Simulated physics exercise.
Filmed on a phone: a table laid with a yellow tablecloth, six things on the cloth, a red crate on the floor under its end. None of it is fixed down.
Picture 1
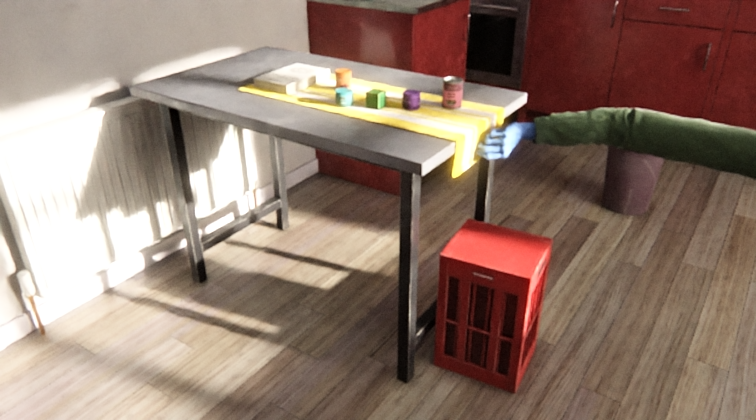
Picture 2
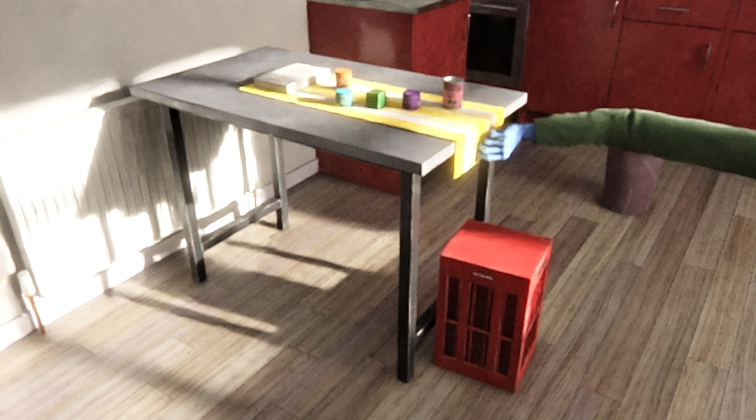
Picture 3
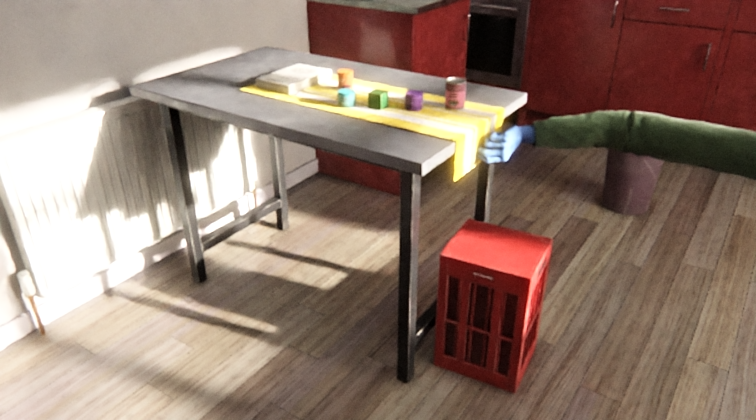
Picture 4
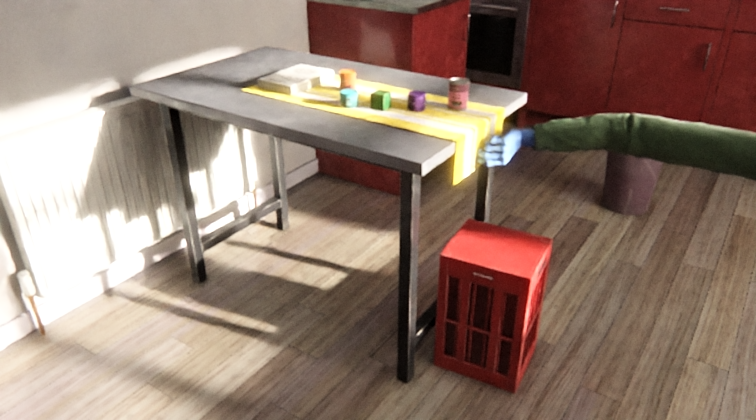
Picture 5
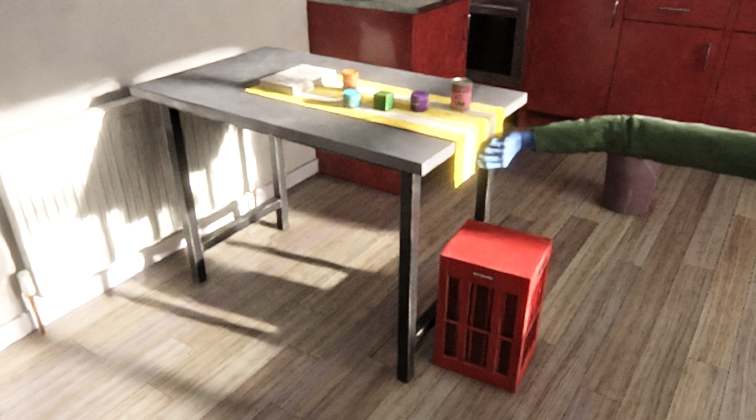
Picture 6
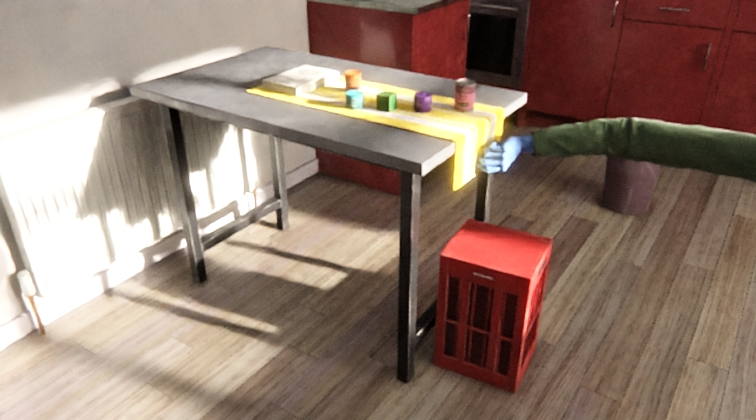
A yellow cloth on a grey table creeps a little to the right as a blue-gloved hand grips its hanging end. The can, the small colourful pots, the green cube and the pale item at the back shift slightly with it, while the red crate on the floor stays still.
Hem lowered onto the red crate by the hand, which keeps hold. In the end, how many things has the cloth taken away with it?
The tally of dropped things is two.
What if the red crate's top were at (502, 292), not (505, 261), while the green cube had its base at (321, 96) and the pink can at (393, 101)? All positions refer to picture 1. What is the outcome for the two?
The green cube? Safe. The pink can? Lost.
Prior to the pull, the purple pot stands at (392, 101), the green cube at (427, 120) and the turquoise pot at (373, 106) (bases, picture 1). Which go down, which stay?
As for the purple pot, it stays aboard; the green cube goes off; the turquoise pot stays aboard.
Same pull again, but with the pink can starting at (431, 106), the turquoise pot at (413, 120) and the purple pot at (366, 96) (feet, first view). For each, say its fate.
Pink can: Off; turquoise pot: Off; purple pot: Still on.
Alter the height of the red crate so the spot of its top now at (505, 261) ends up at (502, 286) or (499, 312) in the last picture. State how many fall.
Then 3, then 4.
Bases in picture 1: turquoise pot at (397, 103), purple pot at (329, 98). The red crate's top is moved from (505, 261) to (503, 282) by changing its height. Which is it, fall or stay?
The turquoise pot is lost; the purple pot stays aboard.
Soon after, hem near (477, 198); all still up.
After that, hem near (476, 227); pink can gone.
In the end, hem on the crate; pink can and purple pot gone. The table loses two.
